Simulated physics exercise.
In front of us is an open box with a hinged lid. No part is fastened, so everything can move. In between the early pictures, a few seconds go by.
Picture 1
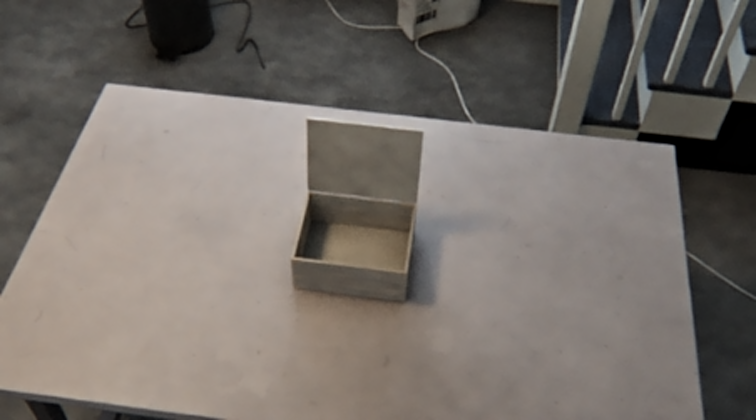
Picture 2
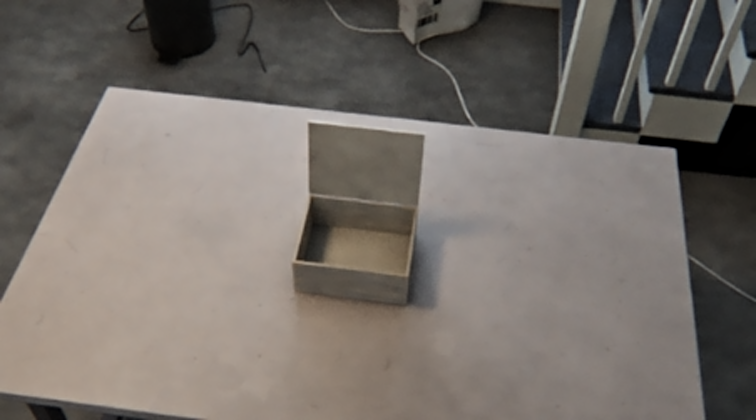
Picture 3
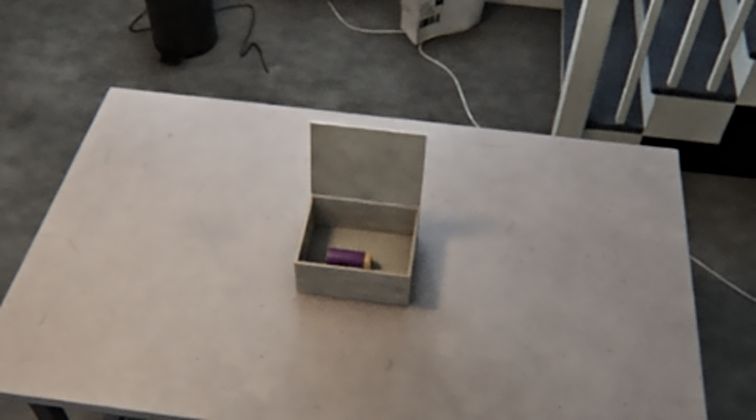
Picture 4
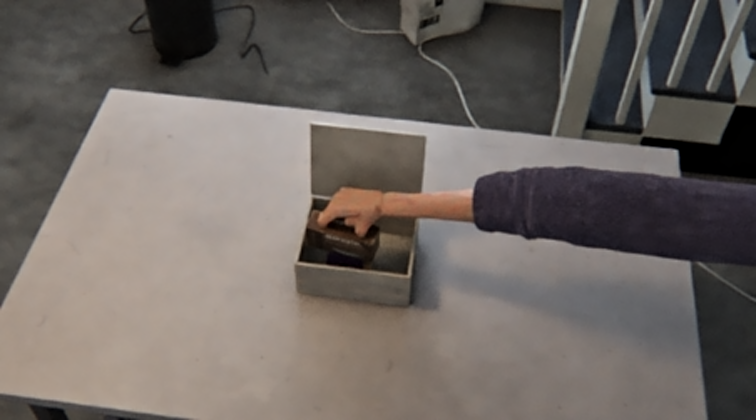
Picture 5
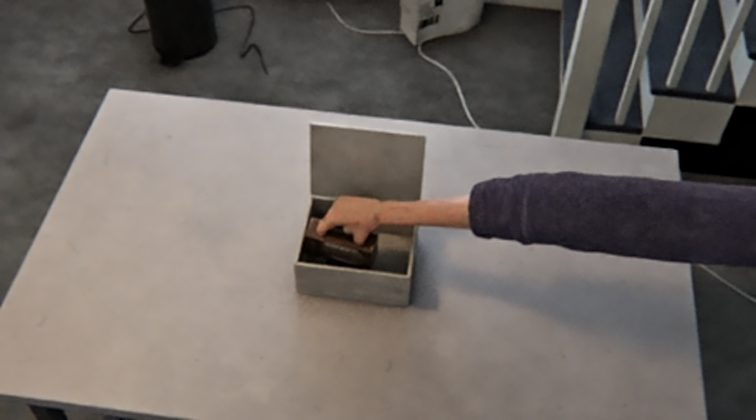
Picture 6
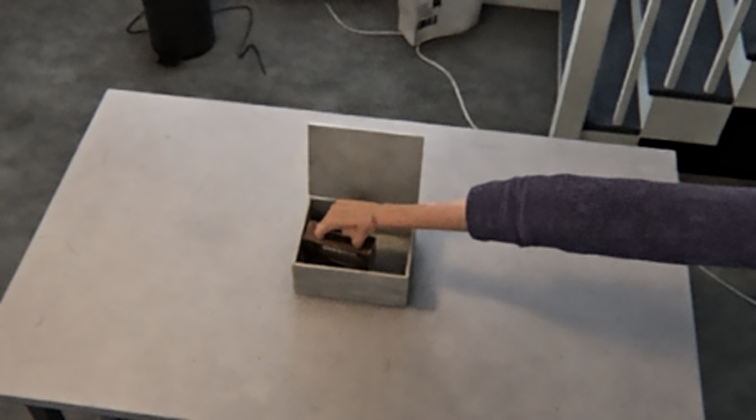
The footage shows an empty open box with a hinged lid on a table, then a purple shaker lying inside it, before a dark-sleeved arm from the right lowers a brown carton into the box, still gripping it.
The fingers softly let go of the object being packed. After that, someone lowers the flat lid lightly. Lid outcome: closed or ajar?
Closed.
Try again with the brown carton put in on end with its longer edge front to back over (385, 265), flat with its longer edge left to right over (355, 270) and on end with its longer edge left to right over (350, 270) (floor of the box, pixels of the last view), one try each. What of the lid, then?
So, one: It remains raised; two: It drops fully; three: It remains raised.
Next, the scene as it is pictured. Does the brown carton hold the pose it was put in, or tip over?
Once everything settles, the brown carton ends up at a slant.
Then, 1.10 s on from there, lid starting down; brown carton on its side near (337, 274); purple shaker shifted well along.
Then, 1.80 s on from there, lid 33° above the rim; brown carton on its side near (337, 274); purple shaker shifted well along.
In the end, lid shut; toppled in the box, brown carton; moved from the start, purple shaker. At the end, from the last picture's camera, brown carton near (337, 274).
